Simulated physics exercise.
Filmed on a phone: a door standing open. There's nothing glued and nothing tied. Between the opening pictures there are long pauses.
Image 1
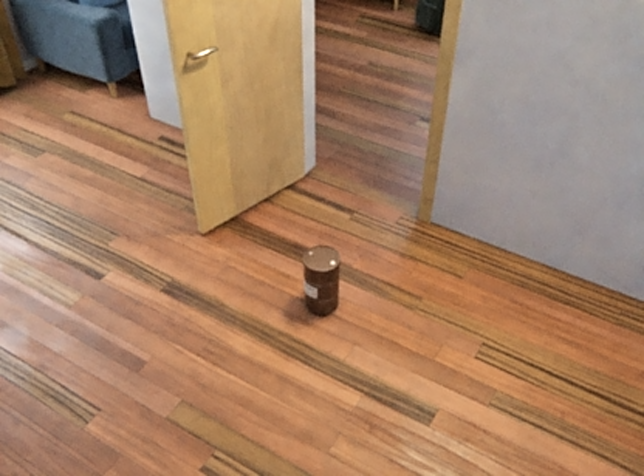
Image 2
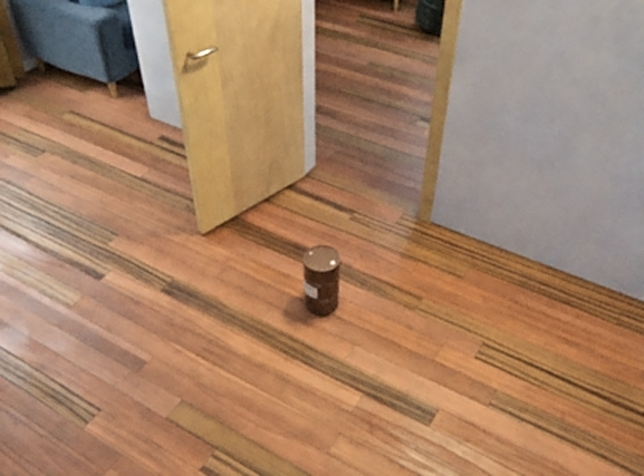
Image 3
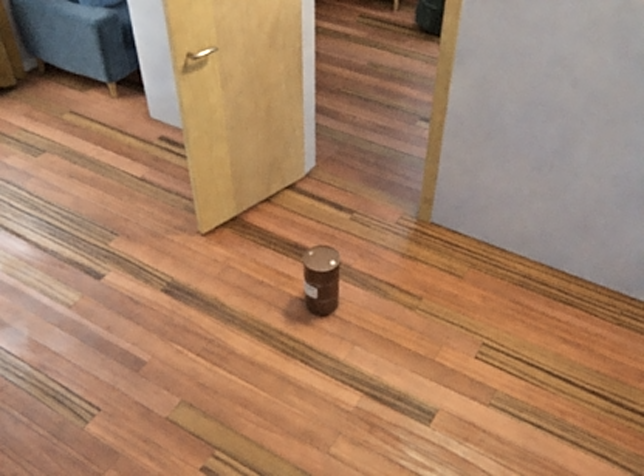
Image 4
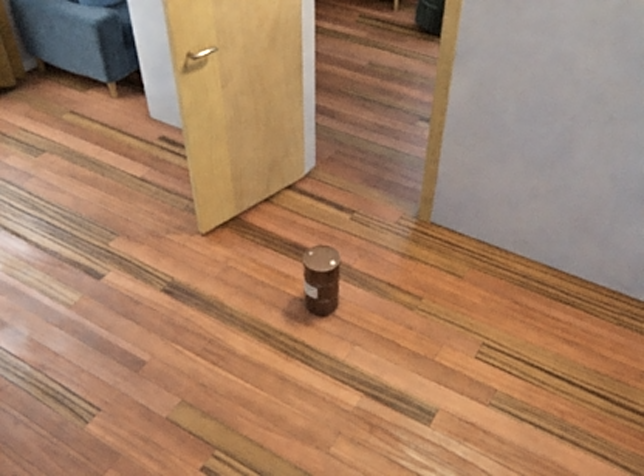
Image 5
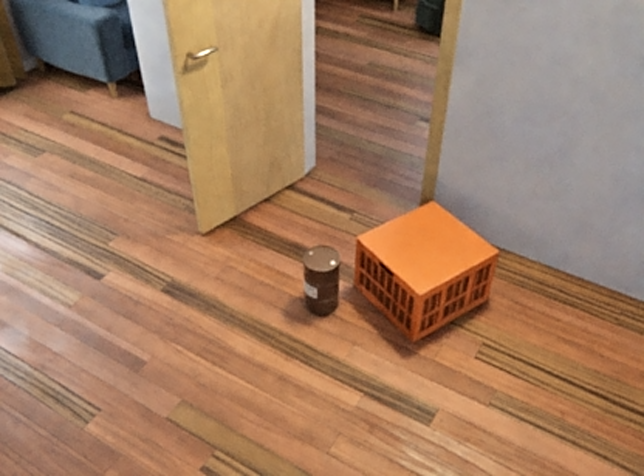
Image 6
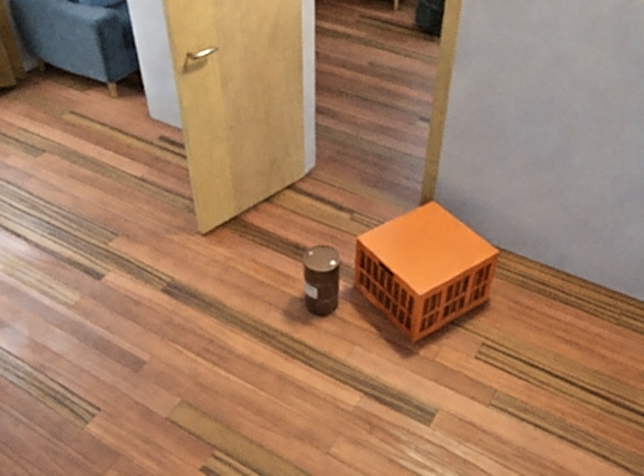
A pale wooden door stands wide open in a room with a reddish striped plank floor, seen from above at an angle, with a grey wall at right and part of a blue sofa at upper left. A small brown canister with a pale label sits near the centre. The door, canister and camera stay still, and an orange slatted chest suddenly appears to the canister's right.
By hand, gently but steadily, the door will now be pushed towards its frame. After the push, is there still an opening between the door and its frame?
The door sits flush.
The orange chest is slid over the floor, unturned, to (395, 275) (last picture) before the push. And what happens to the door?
The door goes all the way after that.
Then, 0.90 s after the last picture, door 88° open.
Then, 1.60 s after the last picture, door 63° open.
Then, 2.30 s after the last picture, door 36° open.
Then, 2.90 s after the last picture, door 13° open.
At rest, door 0° open; both in place. Seen from the same camera at the end, orange chest near (424, 269).
